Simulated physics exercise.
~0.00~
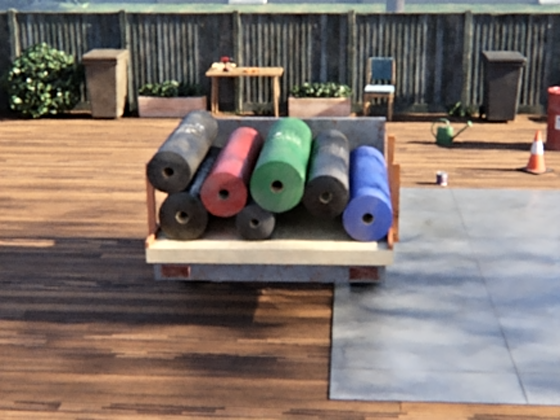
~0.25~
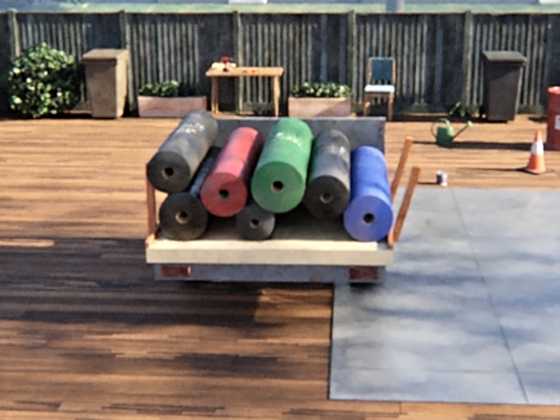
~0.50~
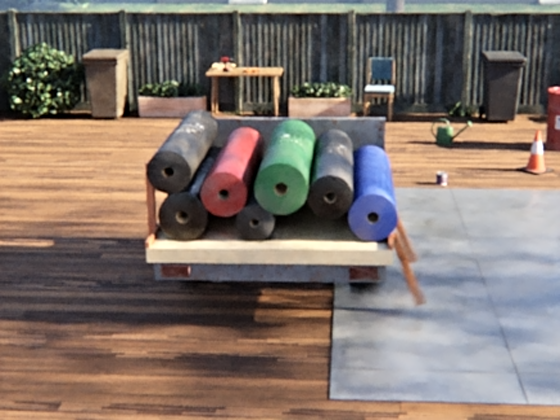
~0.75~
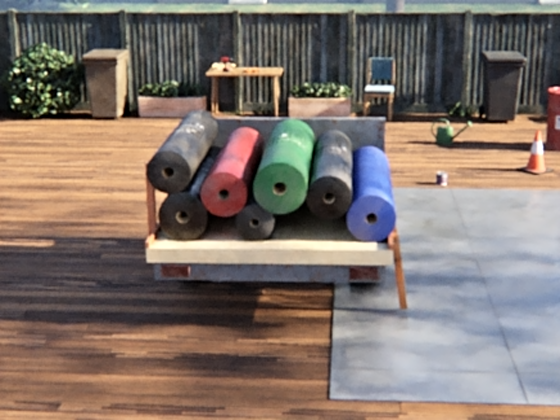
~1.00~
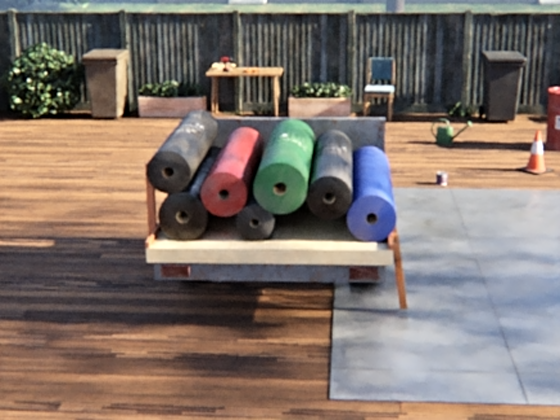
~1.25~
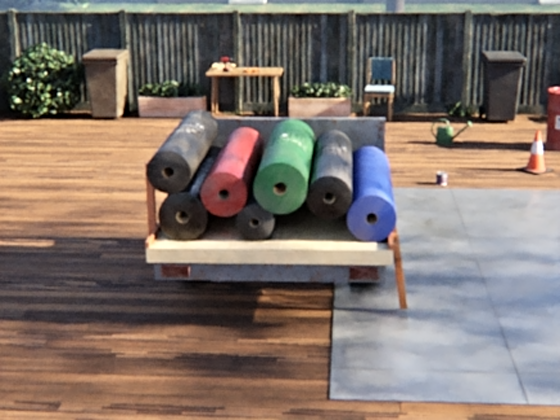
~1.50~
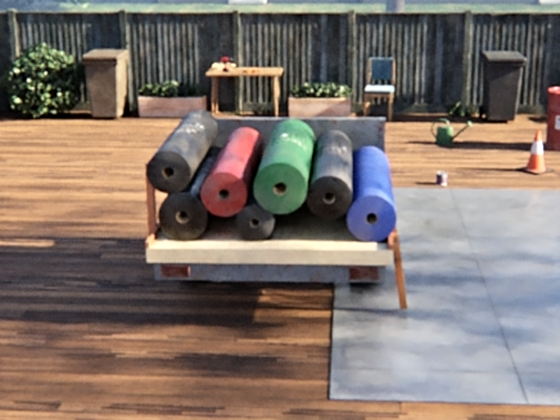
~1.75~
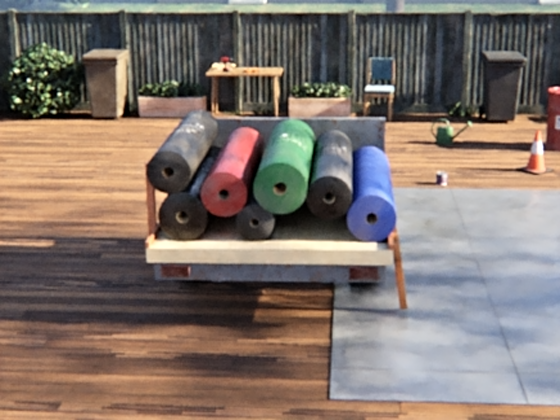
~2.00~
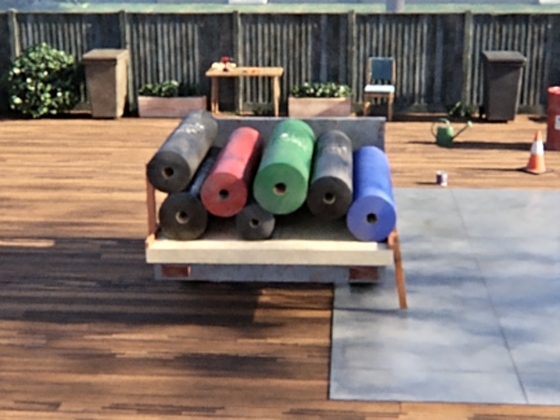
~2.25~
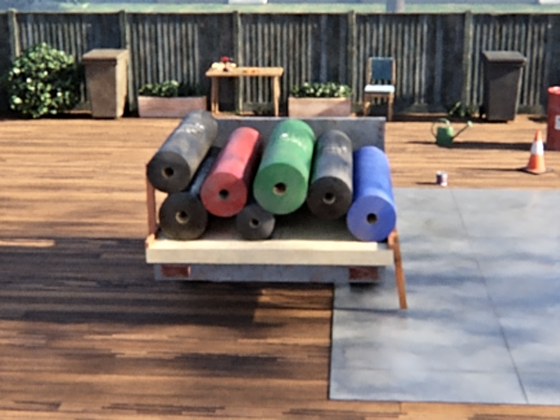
On a wooden deck, a trailer's right posts swing down, yet every roll stays aboard.
